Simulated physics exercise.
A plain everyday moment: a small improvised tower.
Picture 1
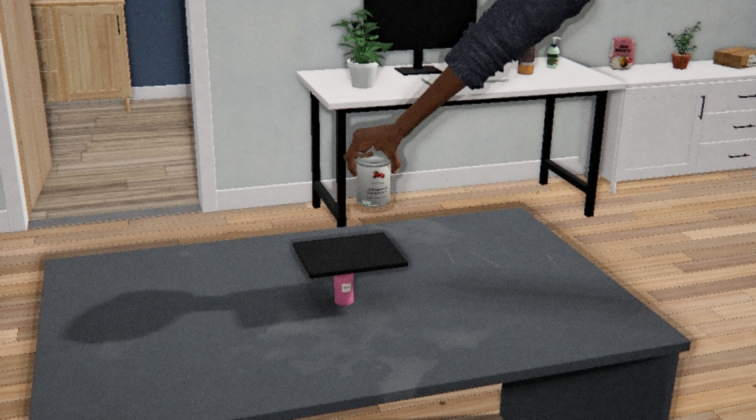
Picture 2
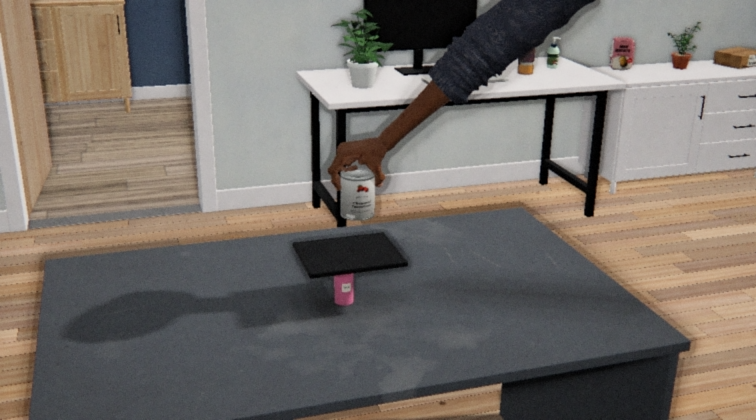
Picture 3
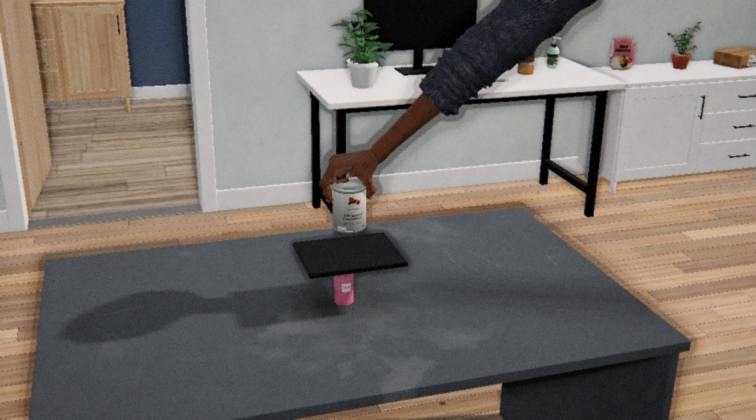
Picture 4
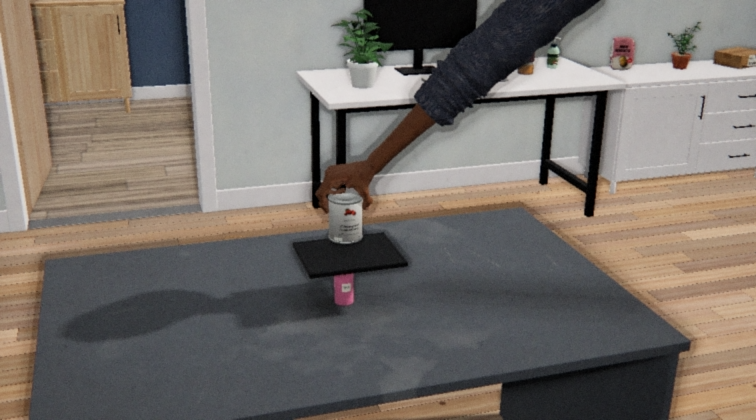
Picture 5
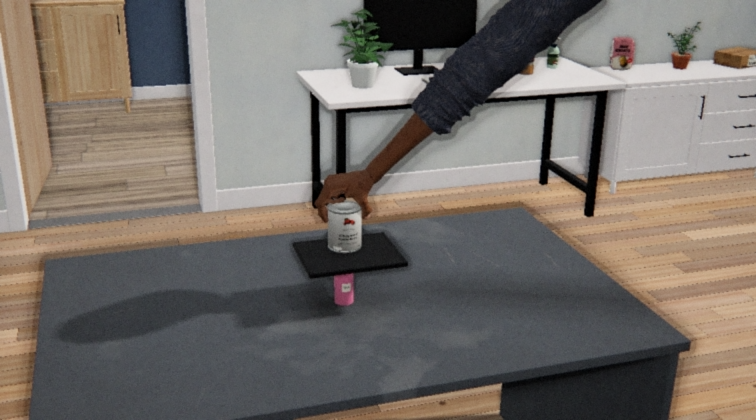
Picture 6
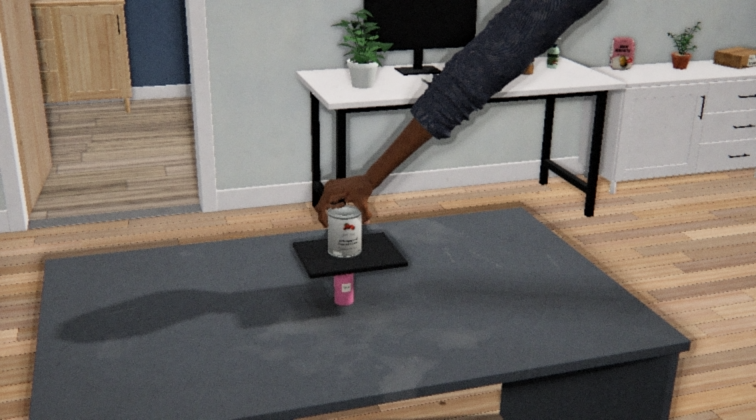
A hand lowers a white tin onto a black lid above a pink can.
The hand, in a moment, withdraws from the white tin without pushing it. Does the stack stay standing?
The stack stands firm.
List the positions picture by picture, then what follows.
The first frame shows on its way; white tin (373, 181); black lid (349, 254).
The second frame shows on its way; white tin (358, 194); black lid (349, 254).
The third frame shows on its way; white tin (349, 207); black lid (349, 254).
The fourth frame shows on its way; white tin (346, 217); black lid (349, 254).
The fifth frame shows on its way; white tin (345, 226); black lid (349, 254).
The sixth frame shows set down, still held; white tin (345, 232); black lid (349, 254).
Then, 0.30 s after the last picture, nothing has stirred.
Then, 0.70 s after the last picture, white tin resting near (345, 232).
At rest, all 3 in place. Seen from the same camera at the end, white tin near (345, 232). The stack holds.
